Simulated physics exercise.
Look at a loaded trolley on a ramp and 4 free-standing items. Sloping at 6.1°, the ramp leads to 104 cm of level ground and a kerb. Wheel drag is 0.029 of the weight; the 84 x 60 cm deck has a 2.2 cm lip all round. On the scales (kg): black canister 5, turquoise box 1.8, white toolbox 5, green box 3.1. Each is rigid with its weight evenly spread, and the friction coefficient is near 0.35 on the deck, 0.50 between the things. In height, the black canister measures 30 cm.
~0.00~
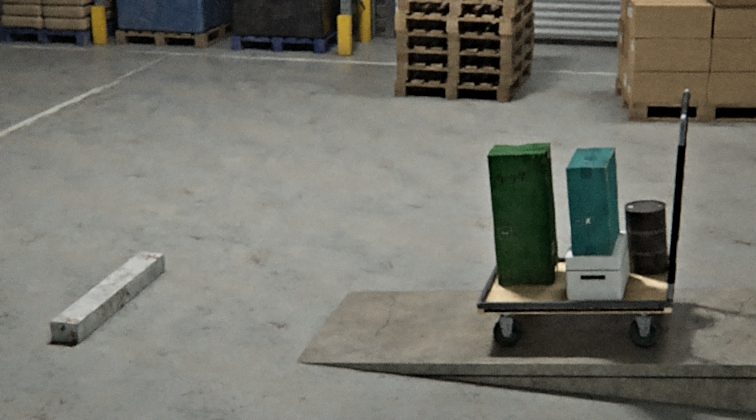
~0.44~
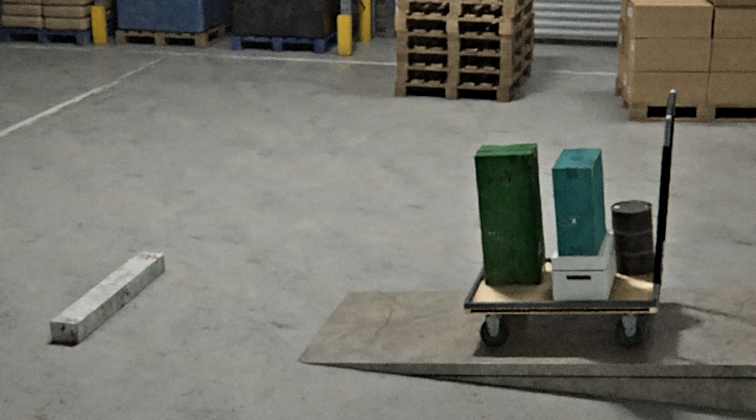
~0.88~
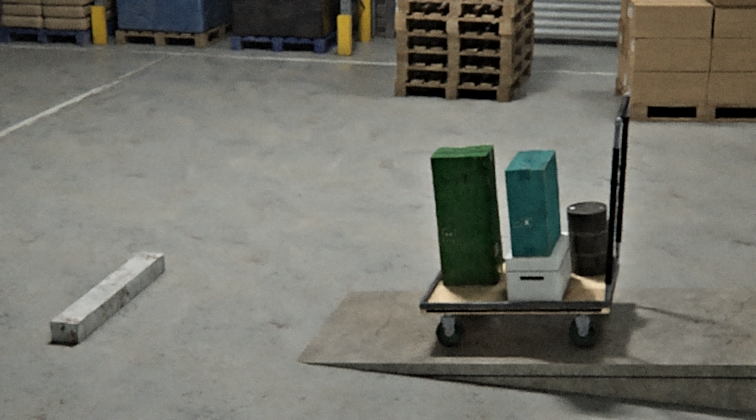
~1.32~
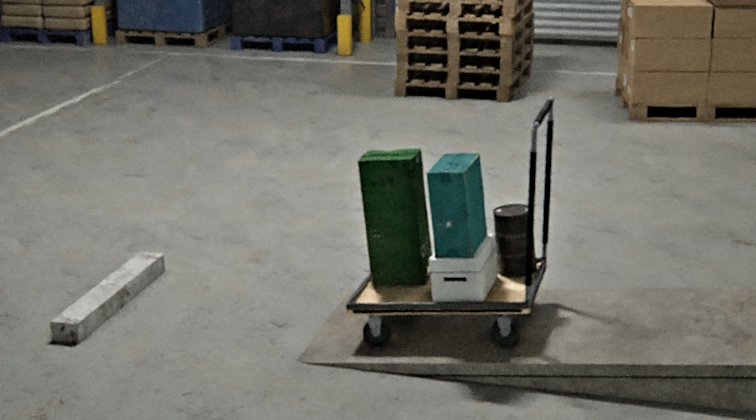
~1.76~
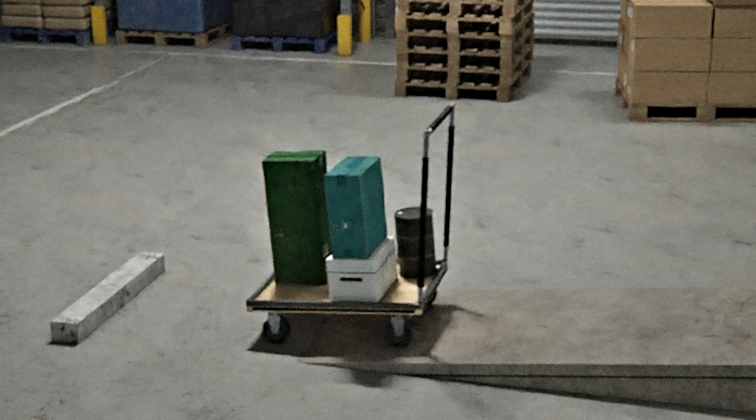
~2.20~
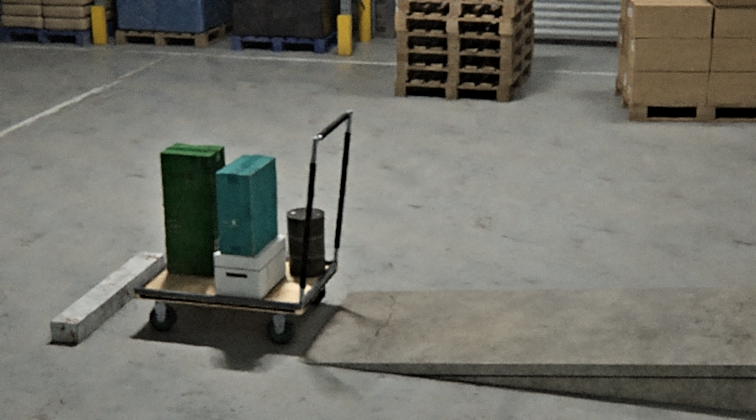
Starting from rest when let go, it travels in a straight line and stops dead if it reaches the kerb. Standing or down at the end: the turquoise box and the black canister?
Turquoise box: Standing, black canister: Standing.
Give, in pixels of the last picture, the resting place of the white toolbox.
Around (175, 259).
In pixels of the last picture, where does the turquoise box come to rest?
Somewhere around (168, 199).
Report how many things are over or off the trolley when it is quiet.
Total: 0.
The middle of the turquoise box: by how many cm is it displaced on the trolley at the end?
I'd put it at about 14 centimetres.
Around 2.50 s, trolley at the kerb; turquoise box shifted 8 cm near (180, 199); black canister shifted 8 cm near (240, 237); green box tipped 6° against what carries it.
Around 2.70 s, trolley at the kerb; turquoise box tipped 10° against what carries it near (161, 196); black canister shifted 18 cm near (221, 235); green box tipped 13° against what carries it.
Finally (4.0 s), not toppled but over 10 cm from the start, black canister, turquoise box and white toolbox; green box still in place (within 10 cm). Final places as that camera would see them, turquoise box near (168, 199), black canister near (220, 235).
